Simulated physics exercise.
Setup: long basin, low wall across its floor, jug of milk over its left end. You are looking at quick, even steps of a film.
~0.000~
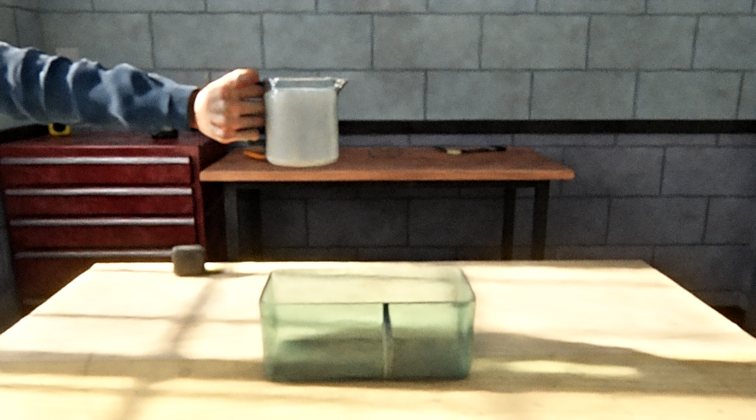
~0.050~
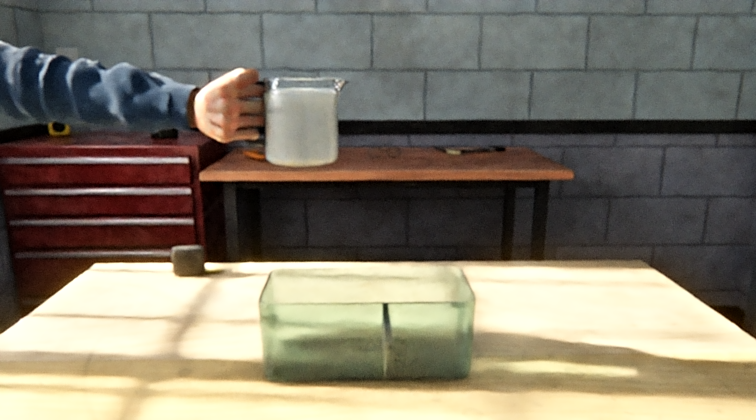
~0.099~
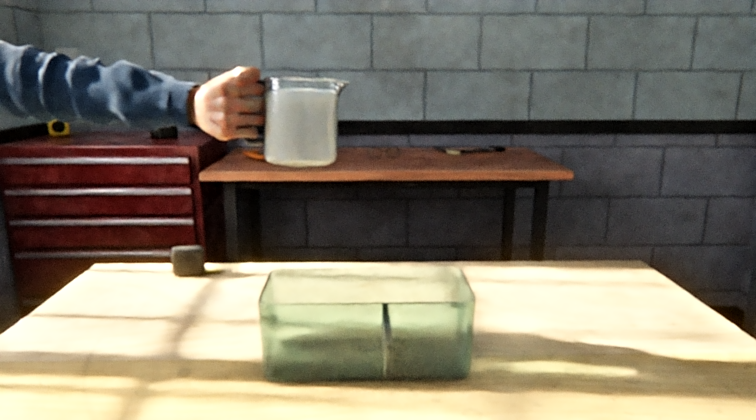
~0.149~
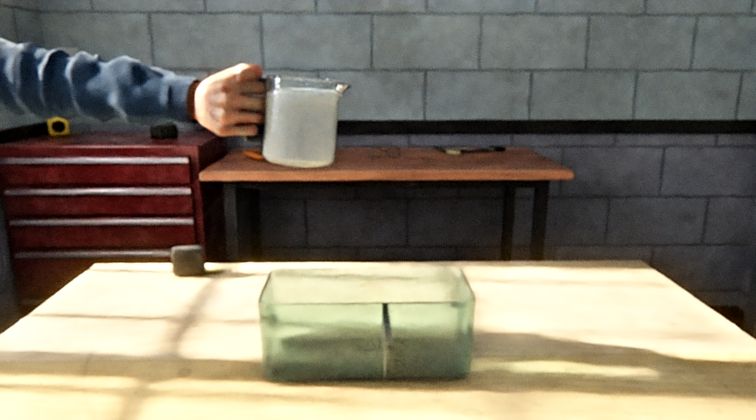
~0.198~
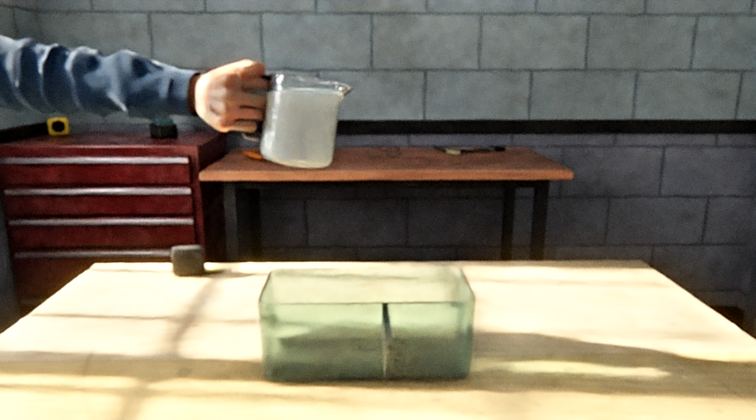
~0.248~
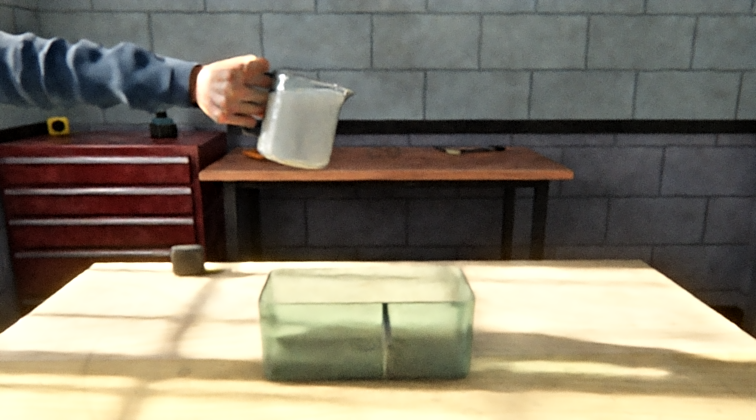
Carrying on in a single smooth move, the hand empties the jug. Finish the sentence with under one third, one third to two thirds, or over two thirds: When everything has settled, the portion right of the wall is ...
When everything has settled, the portion right of the wall is over two thirds.
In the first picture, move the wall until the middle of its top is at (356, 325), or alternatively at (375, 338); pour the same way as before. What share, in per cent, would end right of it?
The first one comes to 90 percent, while the second comes to 75 percent.
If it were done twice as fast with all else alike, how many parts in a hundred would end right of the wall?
It comes to around 65 per cent.
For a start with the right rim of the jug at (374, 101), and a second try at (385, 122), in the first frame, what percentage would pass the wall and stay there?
First place gives some 75 %, second place some 65 %.
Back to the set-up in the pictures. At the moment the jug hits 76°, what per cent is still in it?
Some 75 per cent has not yet come out.
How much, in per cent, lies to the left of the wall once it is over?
Some 20 per cent.
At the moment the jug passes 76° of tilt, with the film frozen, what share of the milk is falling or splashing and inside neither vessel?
Roughly 25 percent.
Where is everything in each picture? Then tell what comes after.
In the first frame, it leans 0°; its right rim is at (349, 80); the milk meets the walls at (267, 91) and (337, 91); the long basin's rim runs from (266, 286) to (469, 284); the wall's top is at (388, 324).
In the second frame, it leans 1°; its right rim is at (349, 80); the milk meets the walls at (267, 91) and (337, 91).
In the third frame, it leans 2°; its right rim is at (350, 82); the milk meets the walls at (268, 91) and (337, 92).
In the fourth frame, it leans 5°; its right rim is at (352, 84); the milk meets the walls at (269, 91) and (339, 92).
In the fifth frame, it leans 9°; its right rim is at (354, 88); the milk meets the walls at (270, 92) and (342, 93).
In the sixth frame, it leans 14°; its right rim is at (356, 92); the milk meets the walls at (271, 94) and (346, 93).
A moment on, the jug is tipped on its side and 74 per cent is still to pour, 0 is left of the wall and 3 right of it.
Next, the jug is tipped right over and 15 per cent is still to pour, 1 is left of the wall and 50 right of it.
Then the jug is tipped right over and 0 per cent is still to pour, 18 is left of the wall and 76 right of it.
Later the jug is tipped right over and 0 per cent is still to pour, 20 is left of the wall and 76 right of it.
At rest 20 per cent lies left of the wall, 76 right of it and 4 outside.
